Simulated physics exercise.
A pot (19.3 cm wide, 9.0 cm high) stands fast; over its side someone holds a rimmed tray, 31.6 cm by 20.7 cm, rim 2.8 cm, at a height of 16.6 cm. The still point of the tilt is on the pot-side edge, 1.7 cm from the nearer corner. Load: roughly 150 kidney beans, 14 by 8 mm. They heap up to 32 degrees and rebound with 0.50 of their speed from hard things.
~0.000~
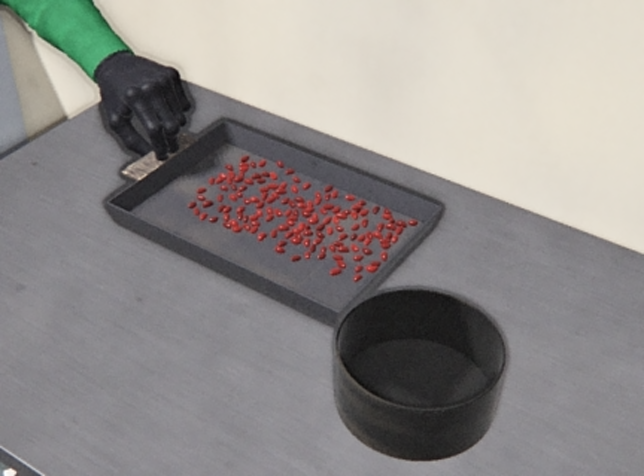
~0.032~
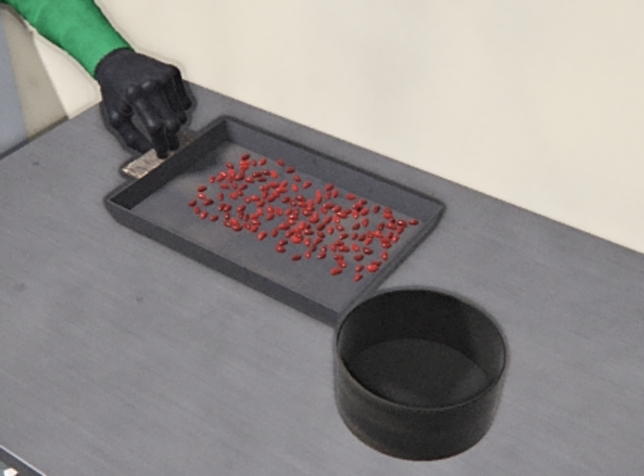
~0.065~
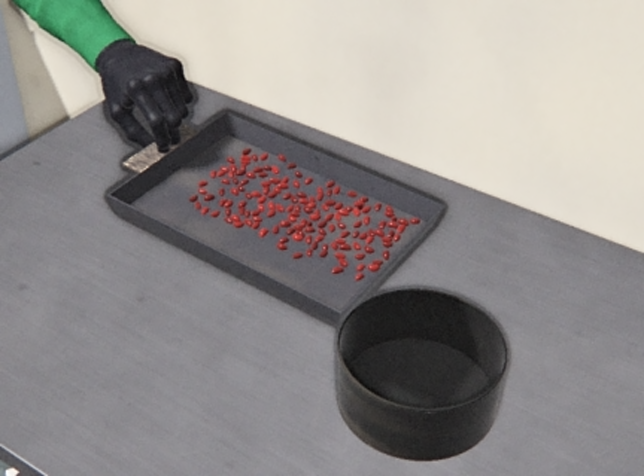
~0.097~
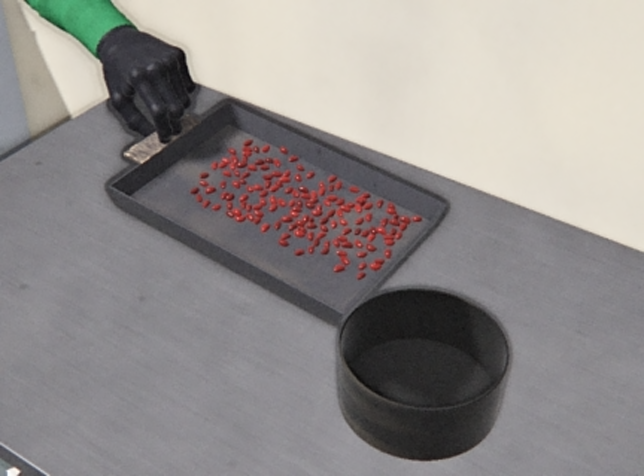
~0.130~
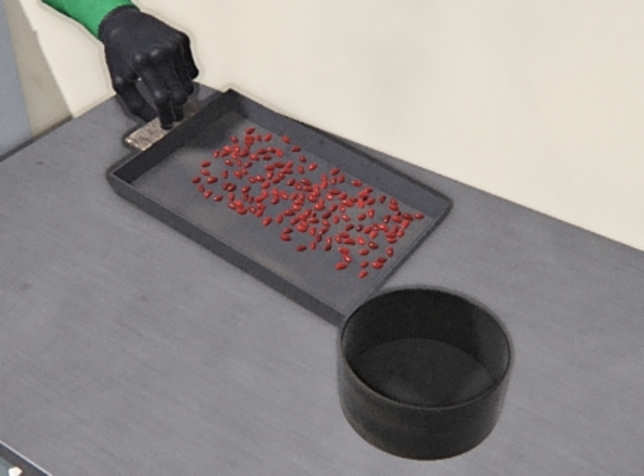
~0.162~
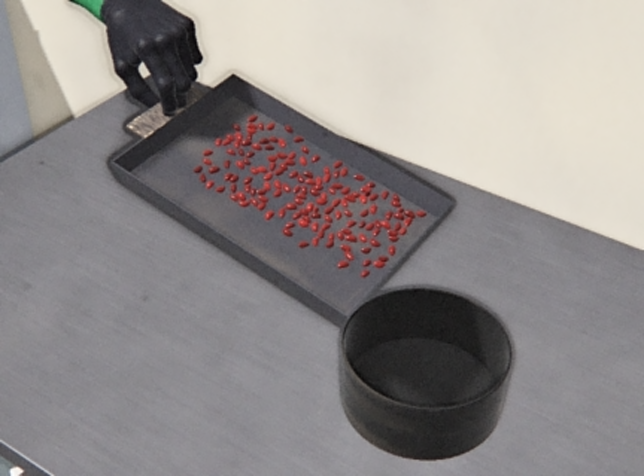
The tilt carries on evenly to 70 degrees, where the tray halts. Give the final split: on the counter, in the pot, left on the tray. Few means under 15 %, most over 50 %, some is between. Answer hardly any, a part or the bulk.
On the counter: A part; in the pot: A part; left on the tray: A part.
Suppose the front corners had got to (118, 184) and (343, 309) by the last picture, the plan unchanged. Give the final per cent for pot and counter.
Pot 0, counter 65.
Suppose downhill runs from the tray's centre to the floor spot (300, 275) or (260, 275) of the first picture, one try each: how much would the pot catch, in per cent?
Some 5 and 0 per cent.
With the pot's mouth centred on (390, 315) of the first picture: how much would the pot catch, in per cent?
About 10 per cent.
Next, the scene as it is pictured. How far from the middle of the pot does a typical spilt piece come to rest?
Some 26 cm.
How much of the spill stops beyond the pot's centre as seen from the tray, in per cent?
Some 90 per cent.
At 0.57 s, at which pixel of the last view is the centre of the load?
At about (385, 253).
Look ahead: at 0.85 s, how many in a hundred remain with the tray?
Roughly 40 per cent.
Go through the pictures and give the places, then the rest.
Tray tilt 0 degrees, front corners at (116, 201) and (337, 305); middle of the pieces at (296, 213); pot at (420, 346), in the first frame.
Tray tilt 1 degrees, front corners at (117, 200) and (337, 305); middle of the pieces at (296, 211), in the second frame.
Tray tilt 2 degrees, front corners at (118, 194) and (339, 305); middle of the pieces at (298, 208), in the third frame.
Tray tilt 5 degrees, front corners at (119, 185) and (341, 306), lowest corner right front; middle of the pieces at (299, 203), in the fourth frame.
Tray tilt 8 degrees, front corners at (120, 173) and (344, 307), lowest corner right front; middle of the pieces at (302, 196), in the fifth frame.
Tray tilt 12 degrees, front corners at (122, 162) and (346, 308), lowest corner right front; middle of the pieces at (304, 189); pot at (426, 345). Its pace works out near 120 degrees a second, in the sixth frame.
After 0.41 s, tilt 42 degrees; the tray holds 100 %, the pot 0 %.
Then, at 0.57 s, tilt 61 degrees; the tray holds 100 %, the pot 0 %.
Then, at 0.85 s, tilt 70 degrees; the tray holds 40 %, the pot 25 %.
In the end, at 2.5 s, counter 25 %, pot 40 %, tray 30 %.
